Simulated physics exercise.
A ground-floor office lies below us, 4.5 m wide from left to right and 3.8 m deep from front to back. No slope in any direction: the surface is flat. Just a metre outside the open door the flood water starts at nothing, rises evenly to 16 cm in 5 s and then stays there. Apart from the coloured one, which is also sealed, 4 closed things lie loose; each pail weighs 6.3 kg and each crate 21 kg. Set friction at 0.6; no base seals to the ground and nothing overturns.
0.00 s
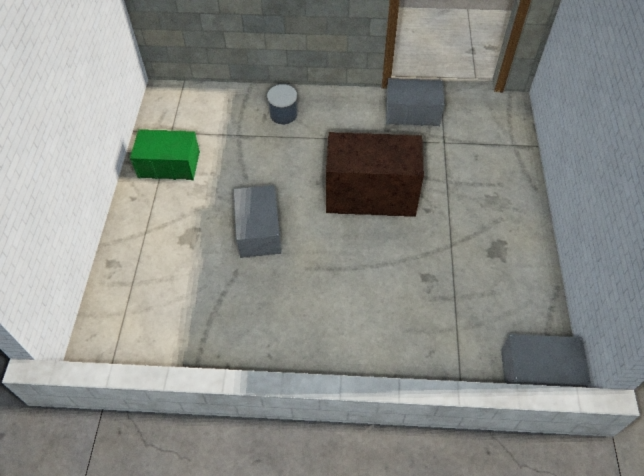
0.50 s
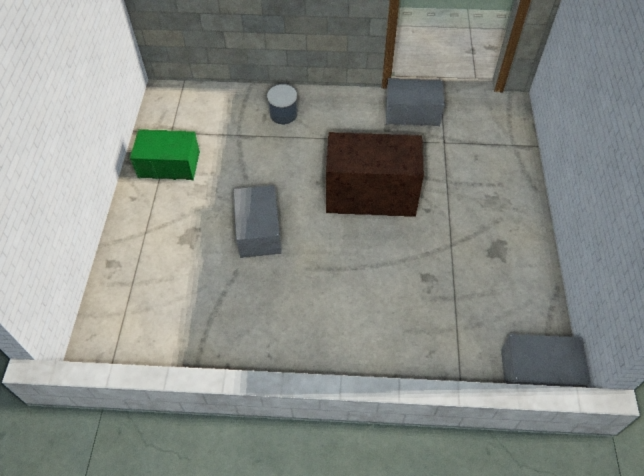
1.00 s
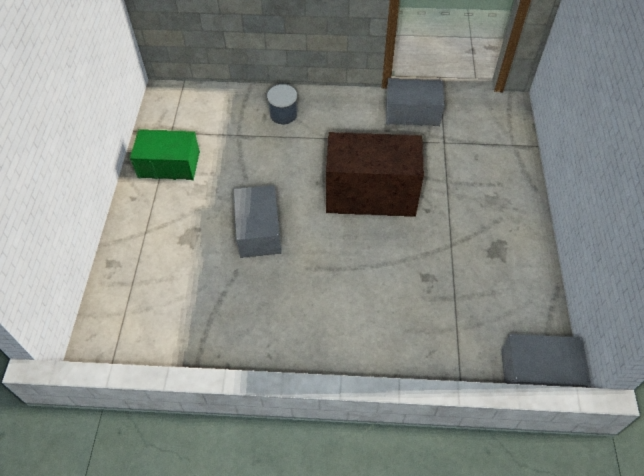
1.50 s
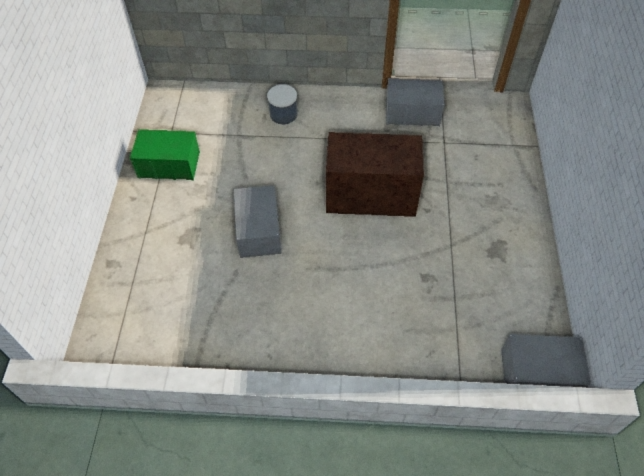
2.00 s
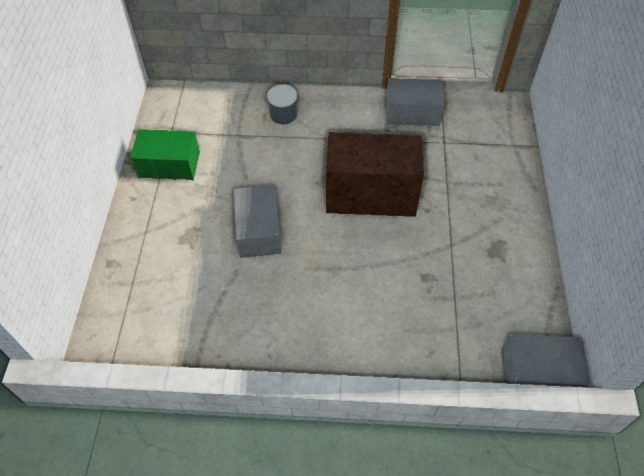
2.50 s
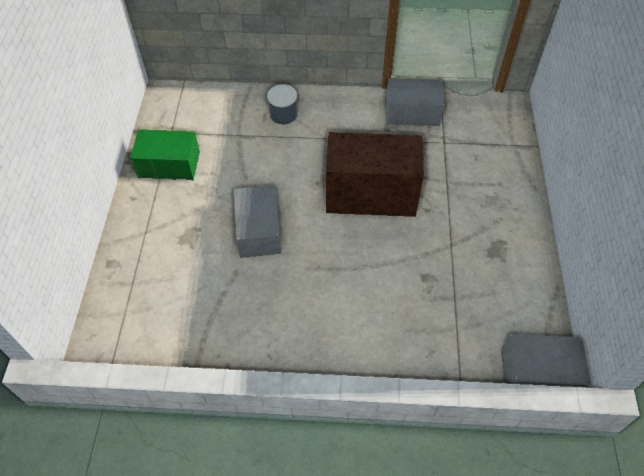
Ground-floor room with a green crate, brown box and grey blocks sitting still as greenish water spreads outside and through the doorway.
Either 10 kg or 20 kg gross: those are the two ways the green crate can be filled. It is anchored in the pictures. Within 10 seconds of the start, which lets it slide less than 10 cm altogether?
Even the lighter choice passes.
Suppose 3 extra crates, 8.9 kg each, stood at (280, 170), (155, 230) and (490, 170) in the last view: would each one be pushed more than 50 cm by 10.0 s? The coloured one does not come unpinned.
Taking them in turn, the first is inside the line, the second inside the line and the third beyond the line.
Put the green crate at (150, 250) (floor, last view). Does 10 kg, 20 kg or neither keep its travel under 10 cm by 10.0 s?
Looking at the loads, both keep it.
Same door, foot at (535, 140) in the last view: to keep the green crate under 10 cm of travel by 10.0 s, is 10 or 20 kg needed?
Short version: Only the heavy mass succeeds.
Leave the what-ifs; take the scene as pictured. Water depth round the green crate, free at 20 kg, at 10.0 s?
Close to 3 cm deep.
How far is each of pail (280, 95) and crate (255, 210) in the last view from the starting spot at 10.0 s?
Respectively 0 and 0 centimetres.
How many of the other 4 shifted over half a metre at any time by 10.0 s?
The total is 0.
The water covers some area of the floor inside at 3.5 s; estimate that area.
I'd estimate close to 1.0 m2.
After 3.5 s the green crate would be 0 cm from its start with 10 kg and 0 cm from its start with 20 kg; 0 cm of water round it then.
After 4.5 s the green crate would be 0 cm from its start with 10 kg and 0 cm from its start with 20 kg; 0 cm of water round it then.
After 7.0 s the green crate would be 0 cm from its start with 10 kg and 0 cm from its start with 20 kg; 0 cm of water round it then.
After 10.0 s the green crate would be 0 cm from its start with 10 kg and 0 cm from its start with 20 kg; 3 cm of water round it then.
